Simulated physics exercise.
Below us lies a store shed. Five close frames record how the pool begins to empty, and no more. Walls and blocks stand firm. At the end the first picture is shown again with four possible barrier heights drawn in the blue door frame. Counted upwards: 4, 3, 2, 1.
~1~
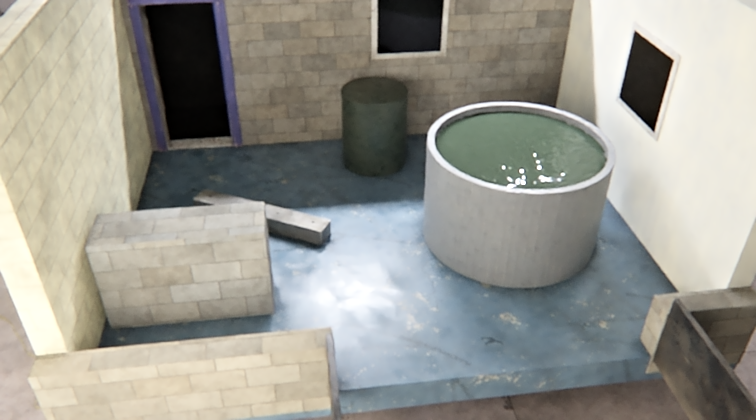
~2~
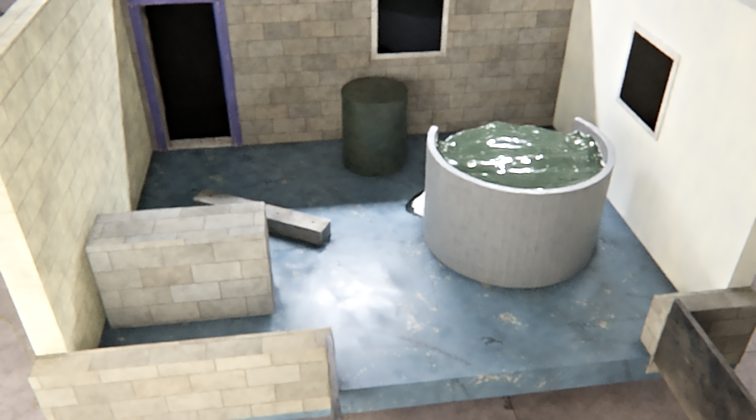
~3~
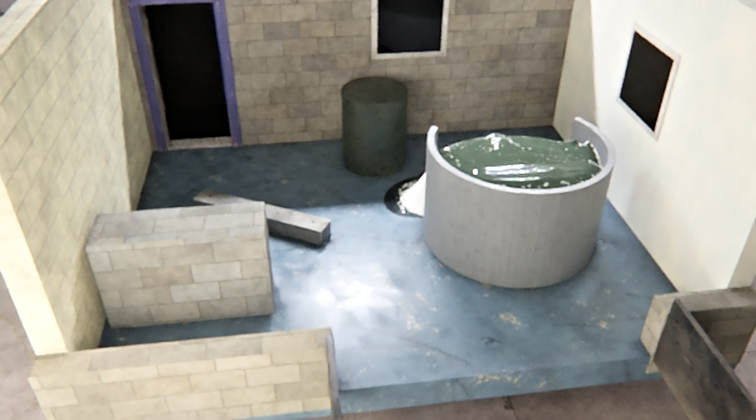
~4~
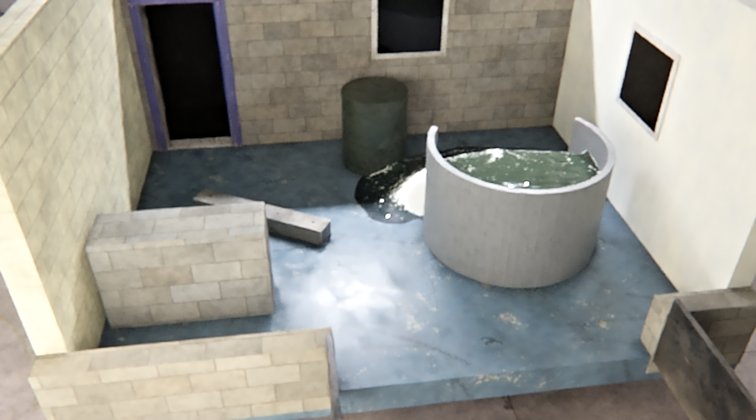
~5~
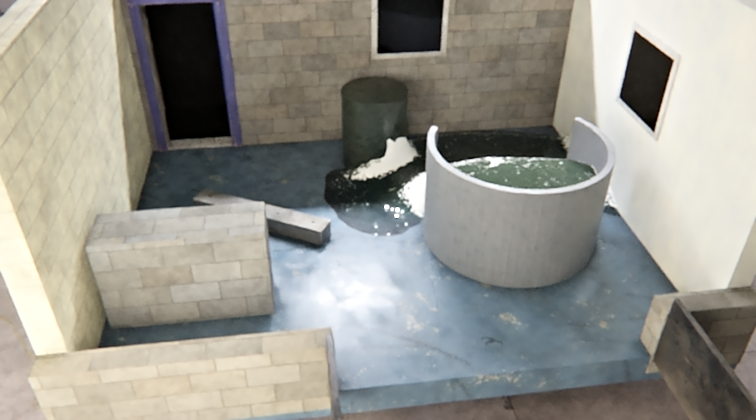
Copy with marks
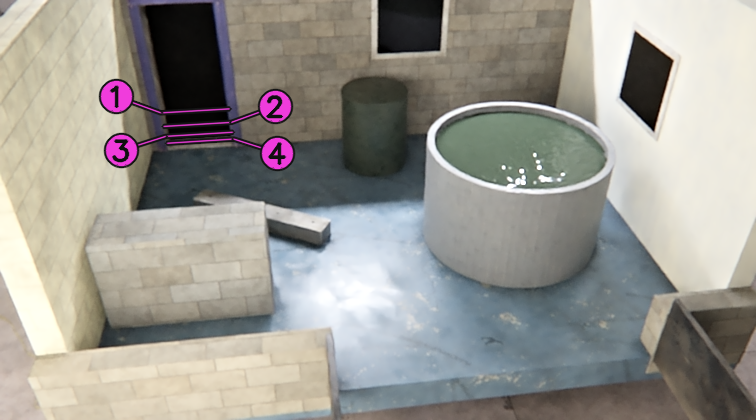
The footage shows a store shed from above, where a round grey pool of green water opens along its back side, and the water surges out behind it, spreading leftward across the blue floor around the dark green drum.
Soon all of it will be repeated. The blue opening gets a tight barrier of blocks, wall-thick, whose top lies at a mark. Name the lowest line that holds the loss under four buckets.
Height 3.
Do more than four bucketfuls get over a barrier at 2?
No, not at all.
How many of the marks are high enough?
Three of them.
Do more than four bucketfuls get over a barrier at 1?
No, not at all.
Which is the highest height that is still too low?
That is height 4.
On the marked copy, 1 at (195, 110); 2 at (197, 124); 3 at (199, 134); 4 at (200, 141); from the bottom up 4, 3, 2, 1.
With 1, nothing gets over.
With 2, nothing gets over.
With 3, a splash gets over, under a bucket.
With 4, about 10 bucketfuls get in.
